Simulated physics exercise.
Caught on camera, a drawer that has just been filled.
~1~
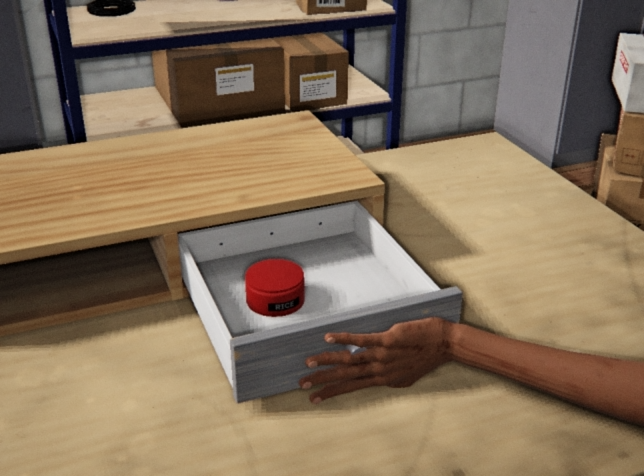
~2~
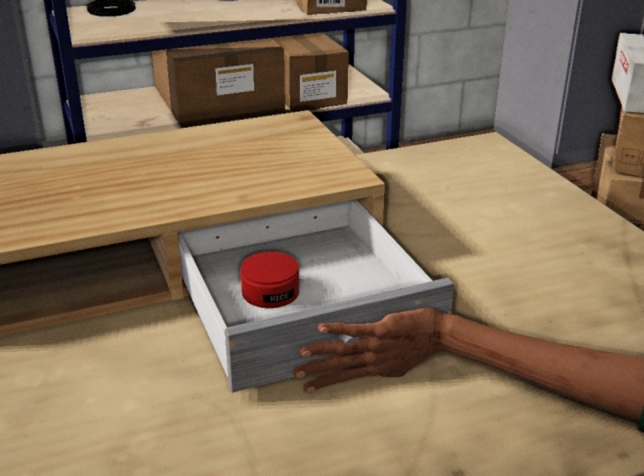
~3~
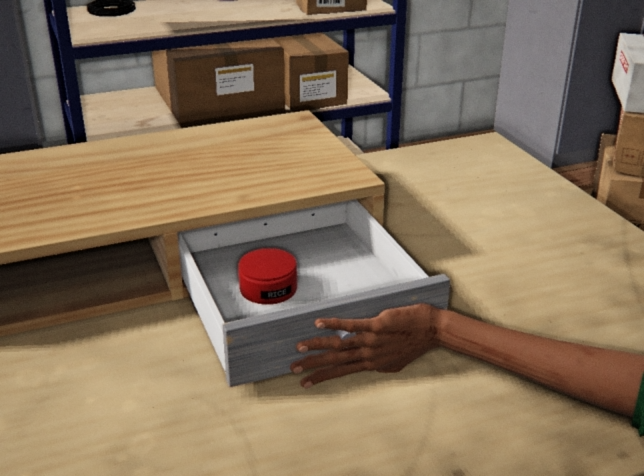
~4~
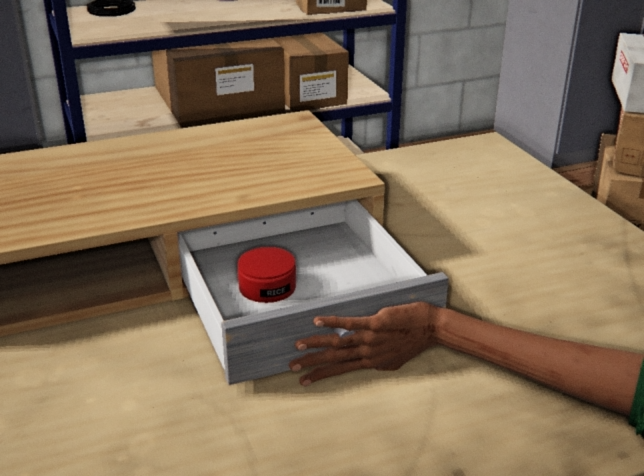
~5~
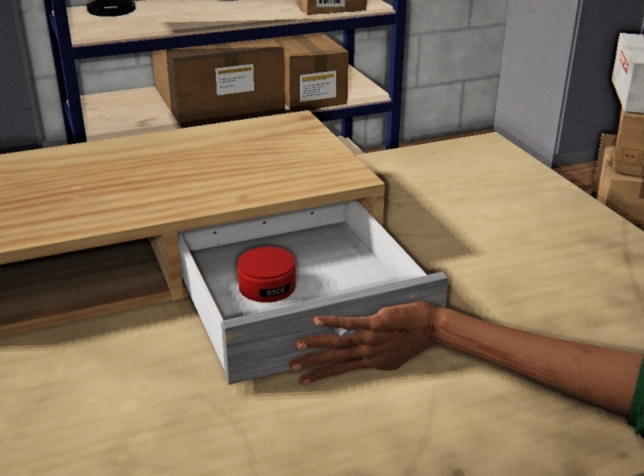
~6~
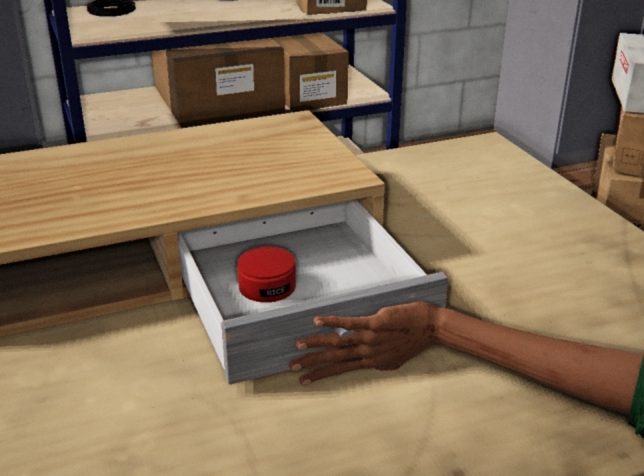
A hand pushes the open drawer holding a red jar slightly inward, then stays still.
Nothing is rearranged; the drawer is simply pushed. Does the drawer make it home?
Outcome: The drawer shuts flush.
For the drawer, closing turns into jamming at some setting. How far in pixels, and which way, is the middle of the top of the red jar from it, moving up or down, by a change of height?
About 24 pixels up.
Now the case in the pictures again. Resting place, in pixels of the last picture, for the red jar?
Its middle is close to (220, 199).
Then, 0.50 s past the last view, drawer about half in.
Finally, the drawer goes all the way in.
